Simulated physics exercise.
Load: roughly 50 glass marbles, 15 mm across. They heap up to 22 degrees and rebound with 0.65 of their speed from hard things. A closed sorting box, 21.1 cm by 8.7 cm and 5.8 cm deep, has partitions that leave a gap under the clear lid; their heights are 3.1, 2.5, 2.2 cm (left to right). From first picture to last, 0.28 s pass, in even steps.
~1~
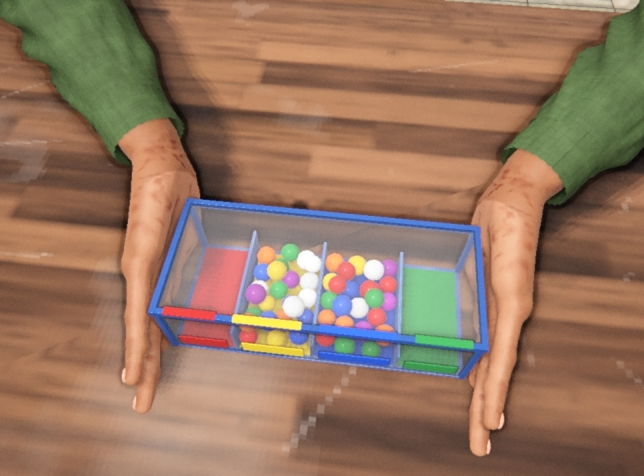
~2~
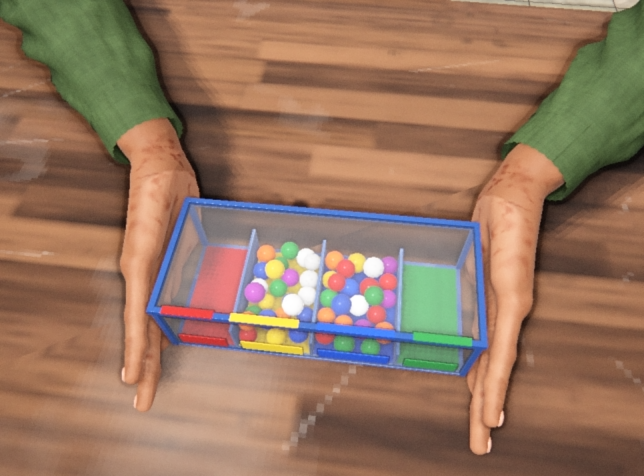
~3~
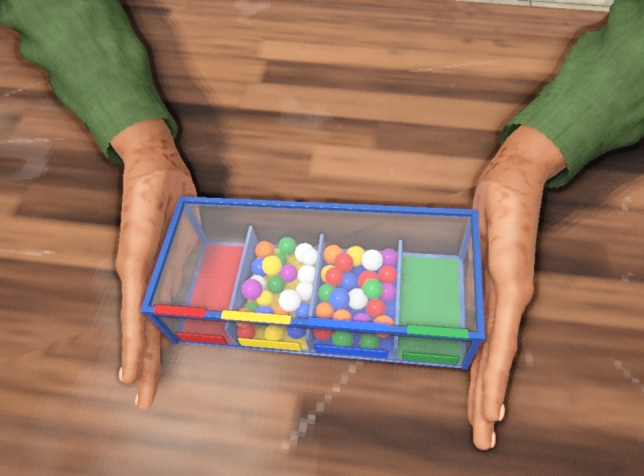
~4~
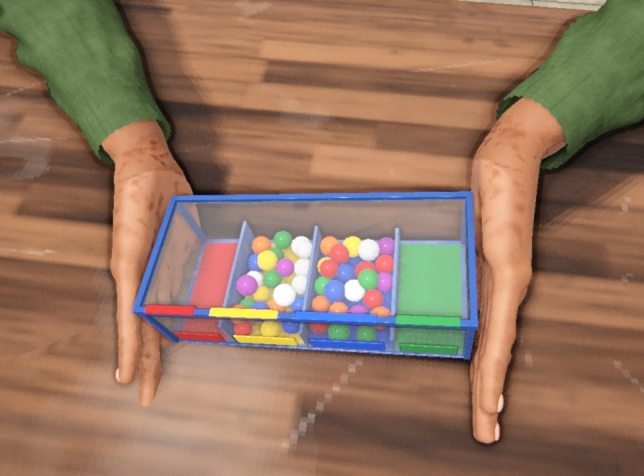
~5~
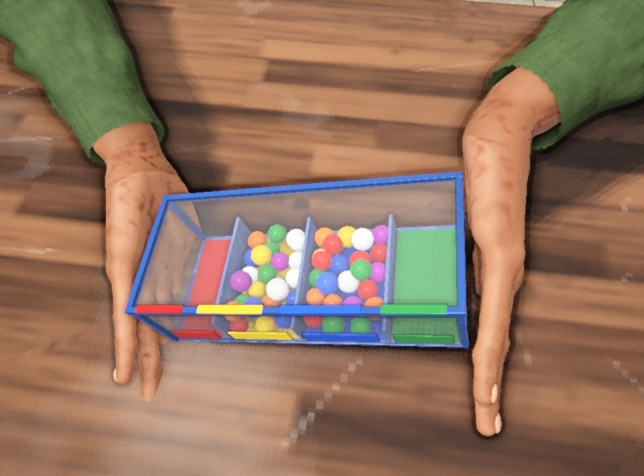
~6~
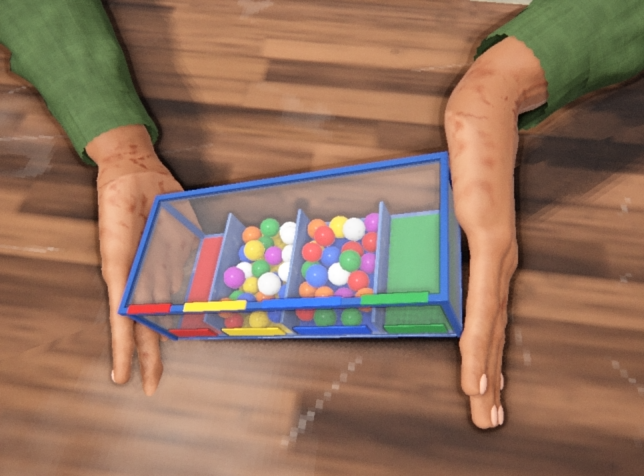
Two hands in green sleeves, seen from above over a wooden plank surface, hold a clear, blue-edged box between their palms. Colourful balls fill its two middle compartments, with an empty red section at left and an empty green one at right. The hands gradually tilt the box, raising its right end and shifting it slightly left, while the balls stay in the middle compartments.
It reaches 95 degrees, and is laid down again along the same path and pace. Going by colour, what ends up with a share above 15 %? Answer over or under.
Red: Over, blue: Under, green: Under, yellow: Over.
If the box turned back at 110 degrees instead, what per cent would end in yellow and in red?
Yellow 30; red 70.
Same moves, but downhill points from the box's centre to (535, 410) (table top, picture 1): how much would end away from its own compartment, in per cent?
Some 85 per cent.
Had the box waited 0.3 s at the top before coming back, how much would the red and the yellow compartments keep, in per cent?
Red 65; yellow 35.
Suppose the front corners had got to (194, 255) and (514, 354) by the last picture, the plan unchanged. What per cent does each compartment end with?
Red 0; blue 15; green 85; yellow 0.
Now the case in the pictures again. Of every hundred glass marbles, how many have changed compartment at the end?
Some 65 per cent.
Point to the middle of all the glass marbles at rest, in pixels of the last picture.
Near (237, 293).
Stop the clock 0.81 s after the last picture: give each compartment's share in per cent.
Red 10; blue 20; green 0; yellow 70.
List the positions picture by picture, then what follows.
In the first frame, box tilt 0 degrees, front corners at (157, 309) and (481, 345); blue 50 %, yellow 50 %.
In the second frame, box tilt 1 degrees, front corners at (155, 308) and (480, 342).
In the third frame, box tilt 5 degrees, front corners at (149, 308) and (477, 334), lowest corner left front.
In the fourth frame, box tilt 11 degrees, front corners at (141, 308) and (470, 322), lowest corner left front.
In the fifth frame, box tilt 17 degrees, front corners at (133, 308) and (458, 308), lowest corner left front.
In the sixth frame, box tilt 22 degrees, front corners at (126, 309) and (441, 295), lowest corner left front; blue 50 %, yellow 50 %.
Then, 0.81 s after the last picture, tilt 94 degrees; red 10 %, blue 20 %, yellow 70 %.
Then, 1.34 s after the last picture, tilt 41 degrees; red 55 %, yellow 45 %.
Then, 1.94 s after the last picture, tilt 0 degrees; red 55 %, yellow 45 %.
In the end, red 55 %, blue 0 %, green 0 %, yellow 45 %.
